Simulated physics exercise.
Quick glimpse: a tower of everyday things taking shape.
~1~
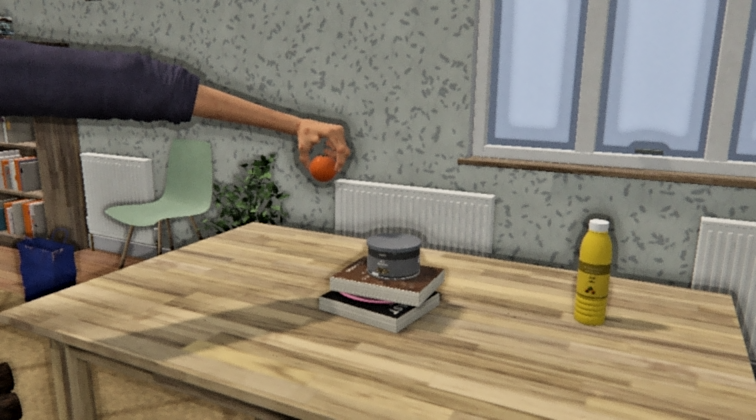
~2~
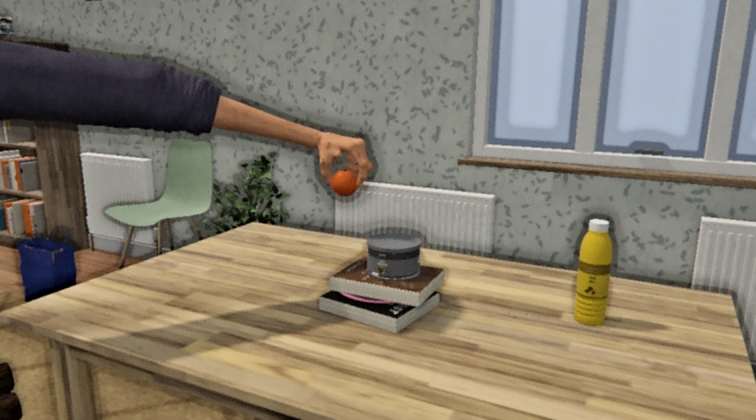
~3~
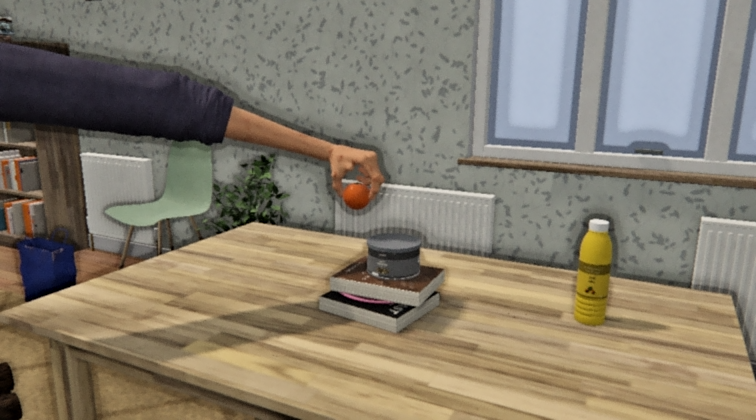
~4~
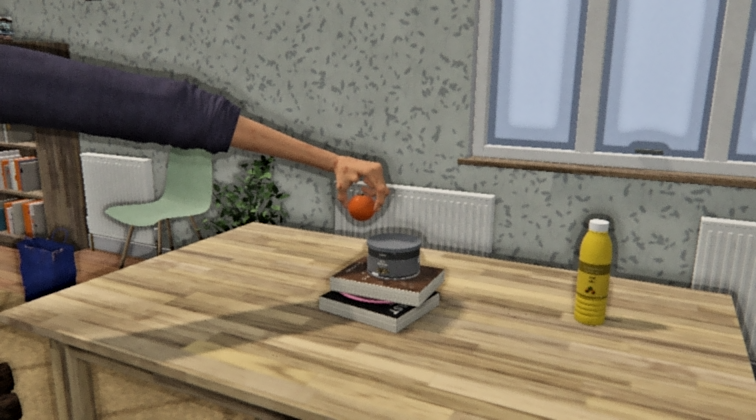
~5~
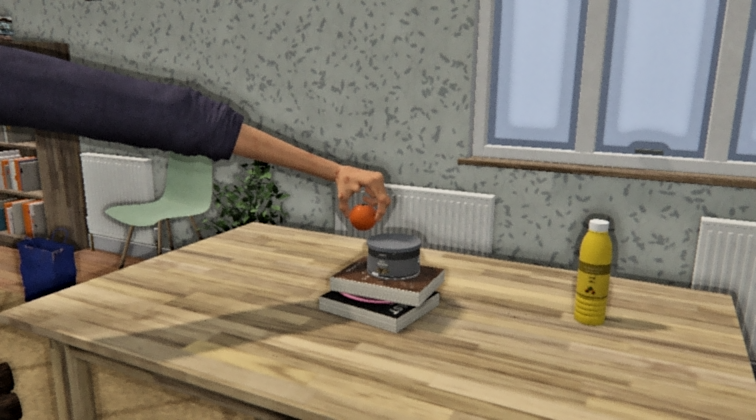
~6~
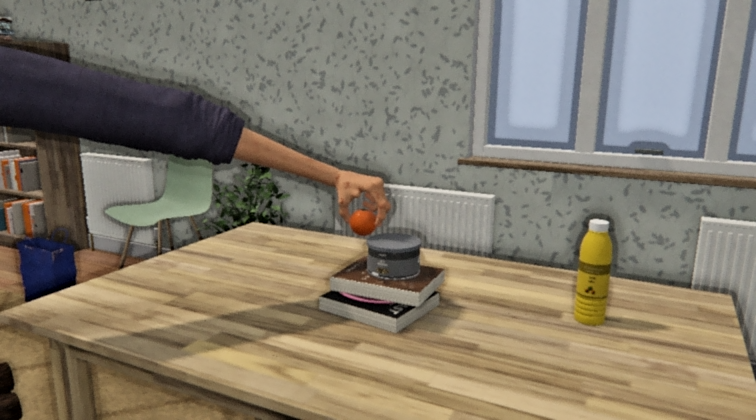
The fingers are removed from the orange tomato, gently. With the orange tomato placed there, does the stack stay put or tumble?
It tumbles.
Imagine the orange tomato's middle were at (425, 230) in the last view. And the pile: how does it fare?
Observed: Pile falls.
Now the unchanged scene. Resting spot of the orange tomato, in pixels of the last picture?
End position: Approximately (324, 281).
Then, 0.30 s past the last view, orange tomato now fallen.
Then, 0.80 s past the last view, things are still on the move.
Then, 1.00 s past the last view, as before.
Finally, fallen, orange tomato; the other 5 still in place. Final places as the last picture's camera would see them, orange tomato near (324, 281). The pile comes apart.
